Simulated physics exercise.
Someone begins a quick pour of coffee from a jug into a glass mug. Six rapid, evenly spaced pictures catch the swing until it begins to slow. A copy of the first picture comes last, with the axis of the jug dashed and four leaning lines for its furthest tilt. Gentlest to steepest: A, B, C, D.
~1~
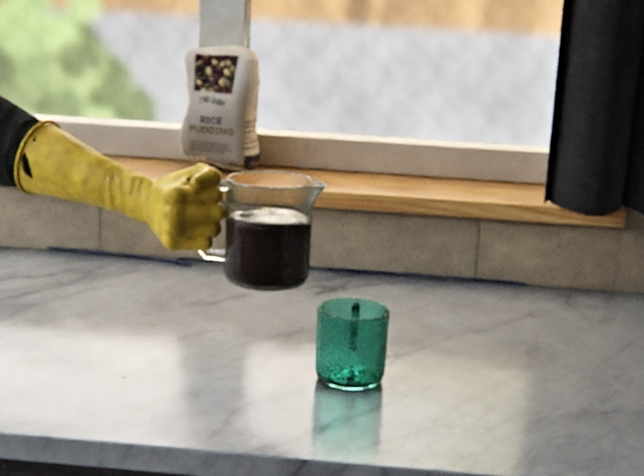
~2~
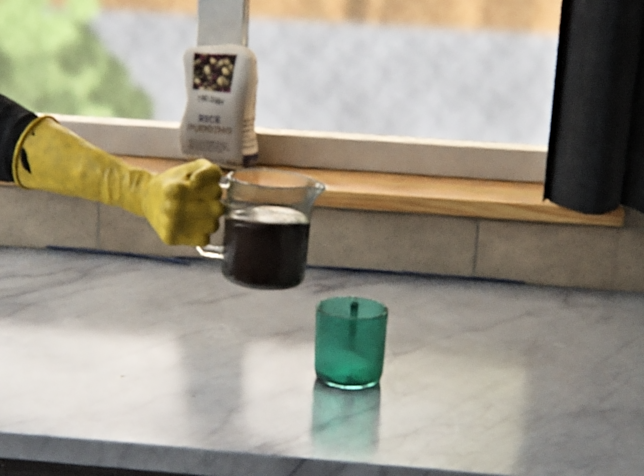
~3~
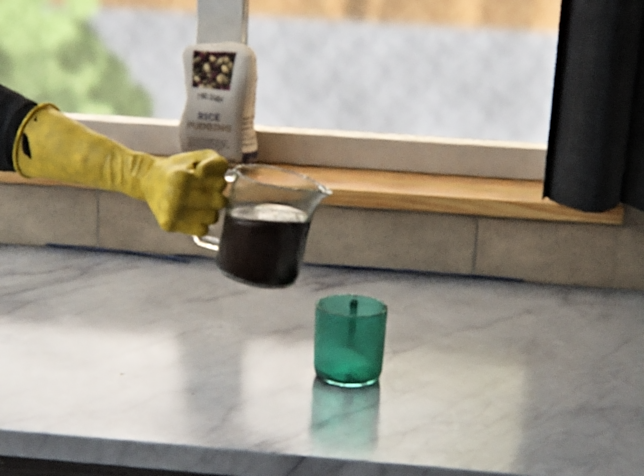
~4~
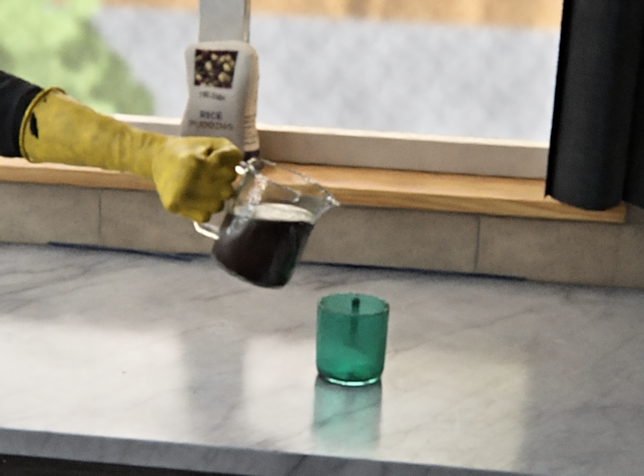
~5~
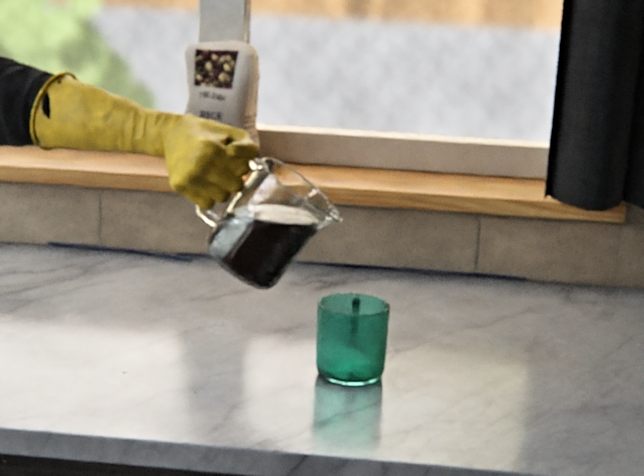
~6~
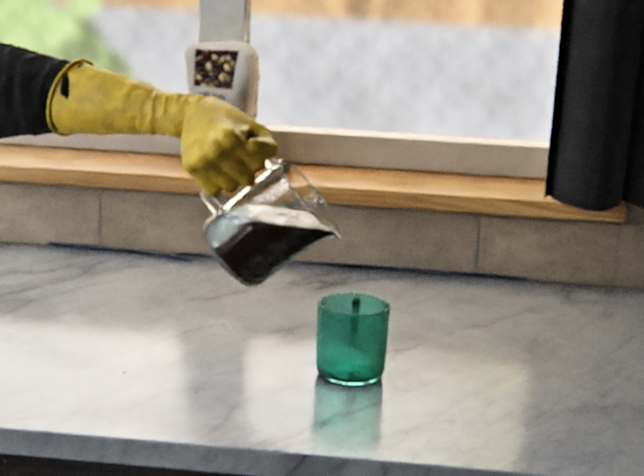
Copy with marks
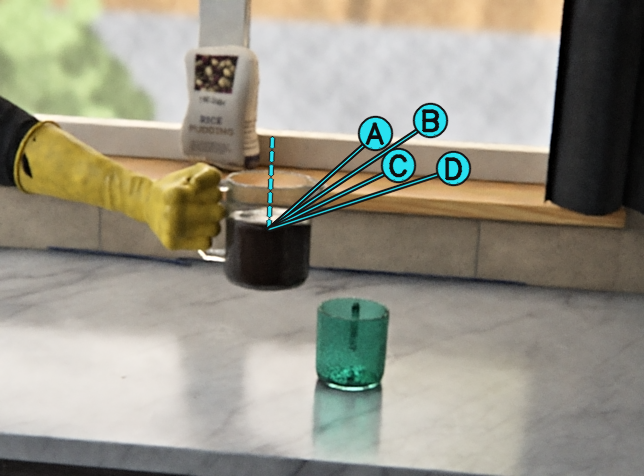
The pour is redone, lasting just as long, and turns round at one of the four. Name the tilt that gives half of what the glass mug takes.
Choose D.
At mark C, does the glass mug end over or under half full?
Under half.
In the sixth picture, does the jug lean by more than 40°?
Yes.
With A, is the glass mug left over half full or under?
Under.
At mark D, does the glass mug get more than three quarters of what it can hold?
No, it does not.
On the marked copy, A at (364, 145); B at (416, 131); C at (383, 174); D at (437, 174).
If A is chosen, the glass mug ends with about 6 % of what it can hold.
If B is chosen, the glass mug ends with about 16 % of what it can hold.
If C is chosen, the glass mug ends with about 32 % of what it can hold.
If D is chosen, the glass mug ends with about 52 % of what it can hold.
